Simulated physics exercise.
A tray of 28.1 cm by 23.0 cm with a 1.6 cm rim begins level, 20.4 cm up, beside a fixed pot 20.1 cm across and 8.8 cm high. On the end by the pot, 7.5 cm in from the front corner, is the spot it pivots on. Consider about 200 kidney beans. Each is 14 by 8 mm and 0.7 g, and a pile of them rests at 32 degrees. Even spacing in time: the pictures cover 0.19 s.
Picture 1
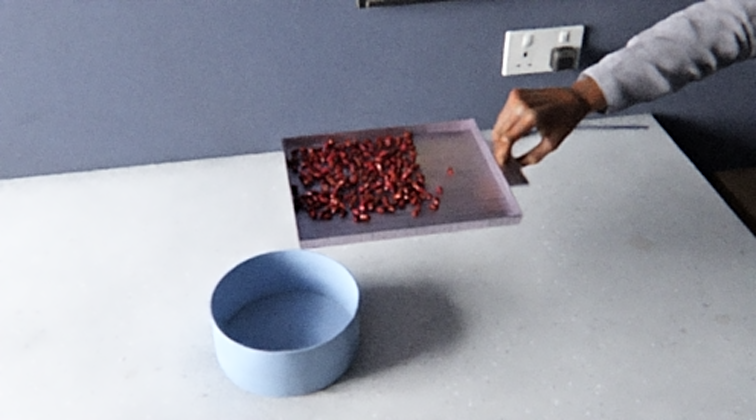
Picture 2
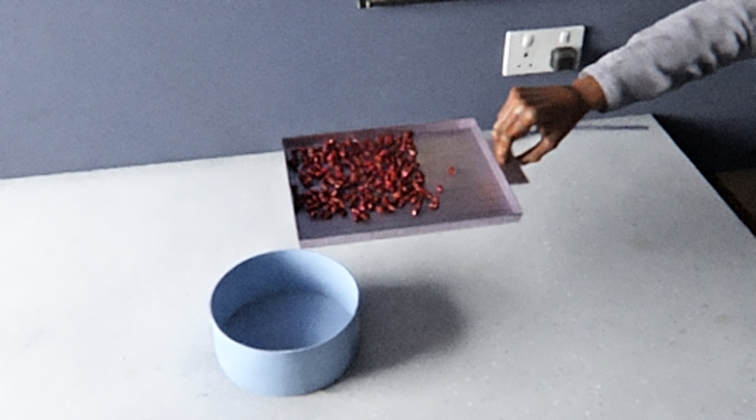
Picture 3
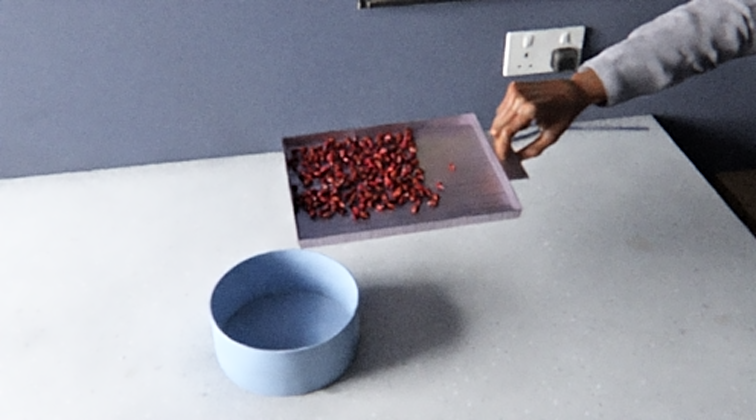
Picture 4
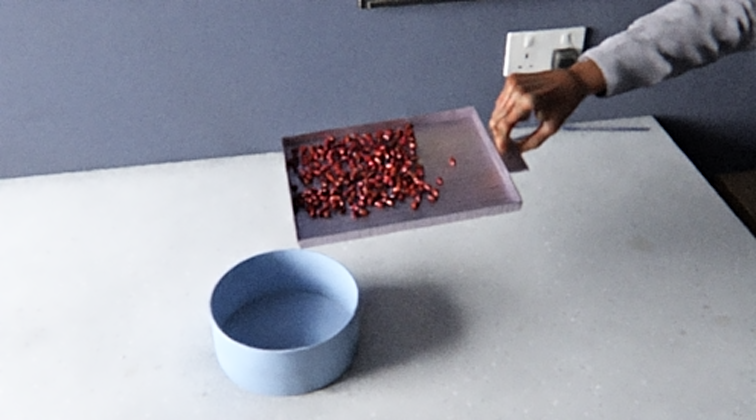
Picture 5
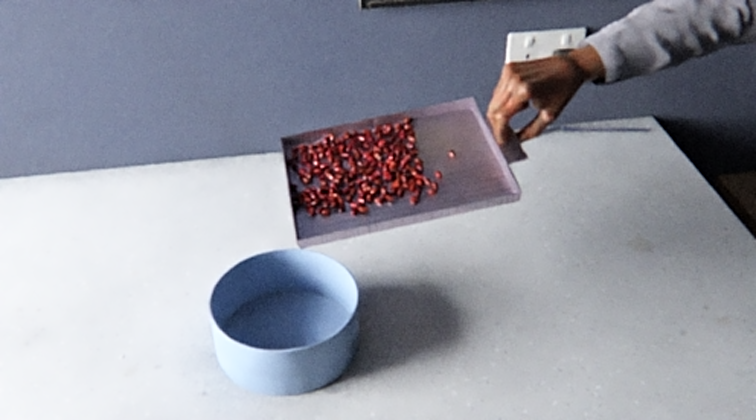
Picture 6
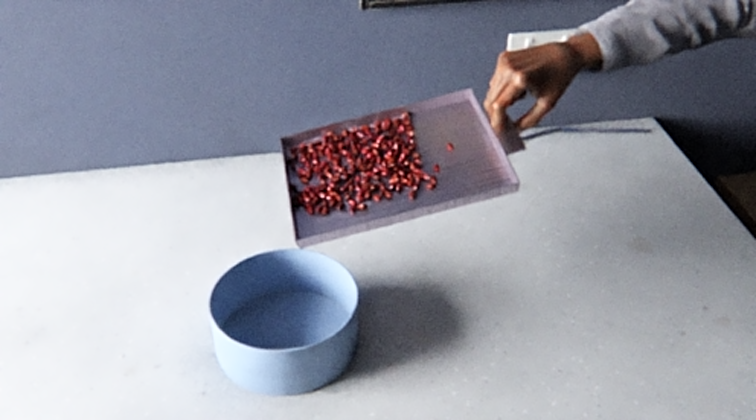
A hand slowly raising the right end of a shallow tray of red beans beside a blue pot on a pale countertop.
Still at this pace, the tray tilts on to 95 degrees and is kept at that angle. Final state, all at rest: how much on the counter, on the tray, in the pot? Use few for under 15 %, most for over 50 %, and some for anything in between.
Counter: Some, tray: Few, pot: Most.
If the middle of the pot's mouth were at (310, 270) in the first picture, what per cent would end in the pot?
Some 60 per cent.
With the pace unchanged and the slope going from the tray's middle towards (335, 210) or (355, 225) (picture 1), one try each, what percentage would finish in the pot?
Estimate: Some 100 % and some 100 % respectively.
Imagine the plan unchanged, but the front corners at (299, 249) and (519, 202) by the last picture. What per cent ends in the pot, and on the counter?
In the pot: 90 per cent; on the counter: 10 per cent.
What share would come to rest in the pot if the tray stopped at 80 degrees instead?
Share in the pot: Around 45 %.
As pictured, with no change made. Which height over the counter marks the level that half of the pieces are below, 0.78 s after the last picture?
Roughly 22 cm.
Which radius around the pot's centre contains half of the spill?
Roughly 20 cm from the centre.
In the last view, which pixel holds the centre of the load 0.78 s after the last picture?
Somewhere about (285, 182) in the last view.
Then, 0.47 s after the last picture, tilt 51 degrees; the tray holds 100 %, the pot 0 %.
Then, 0.78 s after the last picture, tilt 78 degrees; the tray holds 85 %, the pot 5 %.
Then, 1.19 s after the last picture, tilt 95 degrees; the tray holds 5 %, the pot 50 %.
In the end, counter 40 %, tray 0 %, pot 60 %.
